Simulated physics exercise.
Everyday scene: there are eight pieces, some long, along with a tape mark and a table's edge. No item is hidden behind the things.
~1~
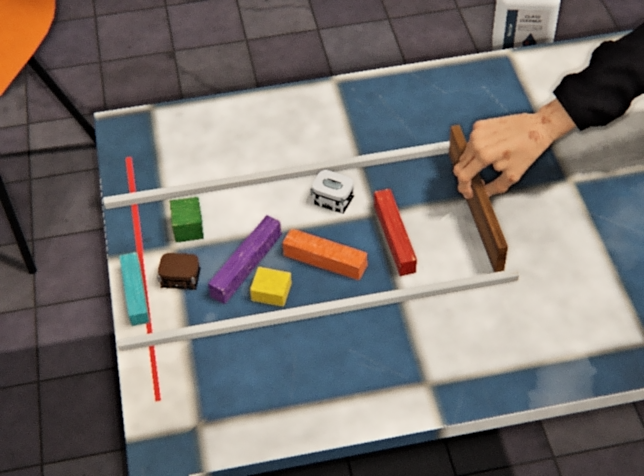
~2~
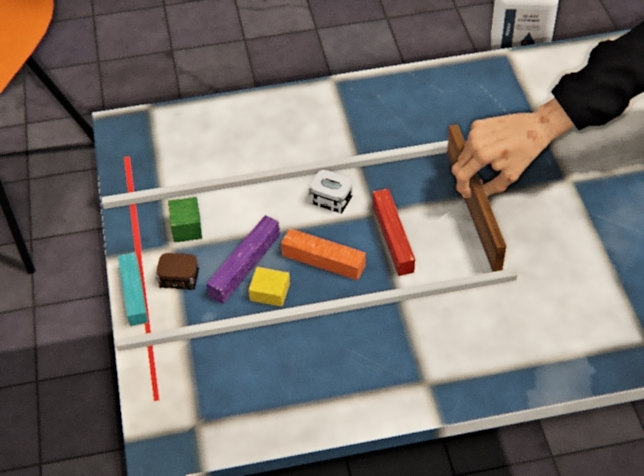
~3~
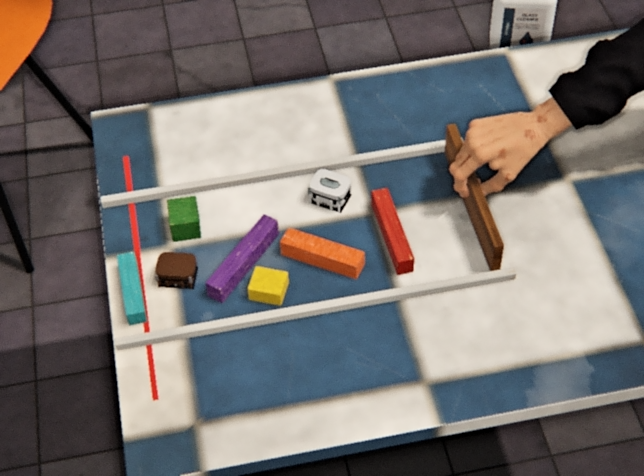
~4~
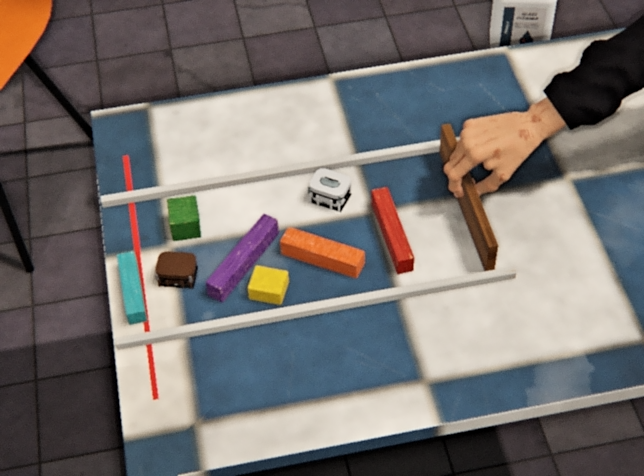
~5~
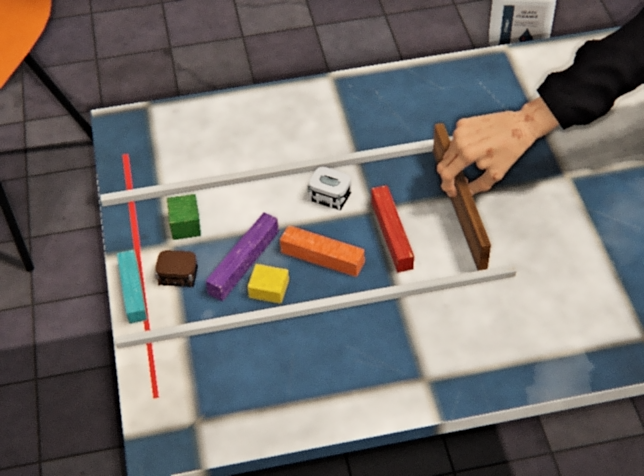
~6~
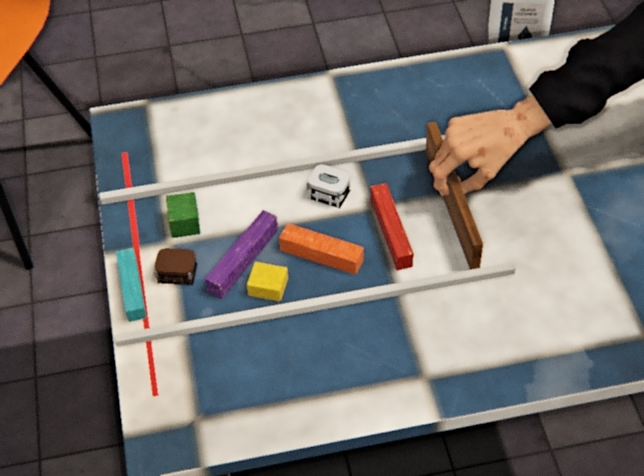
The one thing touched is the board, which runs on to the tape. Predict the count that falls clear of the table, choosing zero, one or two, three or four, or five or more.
Odds are the fallen group will hold five or more.
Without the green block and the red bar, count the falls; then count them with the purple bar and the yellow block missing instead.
The answer is 3 and then 3.
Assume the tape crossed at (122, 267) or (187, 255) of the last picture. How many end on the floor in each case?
In order, 6 and 1.
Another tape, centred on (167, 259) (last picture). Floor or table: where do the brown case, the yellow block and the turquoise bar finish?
What happens: The brown case goes down, the yellow block does not come off, the turquoise bar goes down.
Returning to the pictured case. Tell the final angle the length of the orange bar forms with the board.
Some 0 degrees.
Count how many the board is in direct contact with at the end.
2 end up touching it.
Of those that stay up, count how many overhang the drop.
The tally is 1.
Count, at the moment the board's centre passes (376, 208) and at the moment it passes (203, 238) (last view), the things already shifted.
The count reaches 1 first and 8 second.
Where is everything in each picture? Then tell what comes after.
The first picture shows turquoise bar (134, 289); brown case (180, 272); green block (187, 220); board (477, 197); tape (142, 268).
The second picture shows brown case (178, 272); purple bar (245, 258).
The third picture shows green block (184, 219); board (473, 196).
The fourth picture shows turquoise bar (132, 288); white case (330, 190).
The fifth picture shows brown case (177, 269); yellow block (268, 284).
The sixth picture shows turquoise bar (131, 285); brown case (176, 267); green block (183, 215); board (453, 194); tape (139, 264).
Early on, none off yet; turquoise bar at rest near (131, 285); brown case at rest near (176, 267); green block at rest near (183, 215).
A while later, none off yet; turquoise bar leaning well over near (94, 299); brown case travelled well along near (111, 257); green block travelled about its own width near (132, 214).
Finally, the number that fall off is five or more; lost, yellow block, purple bar, green block, brown case and turquoise bar.
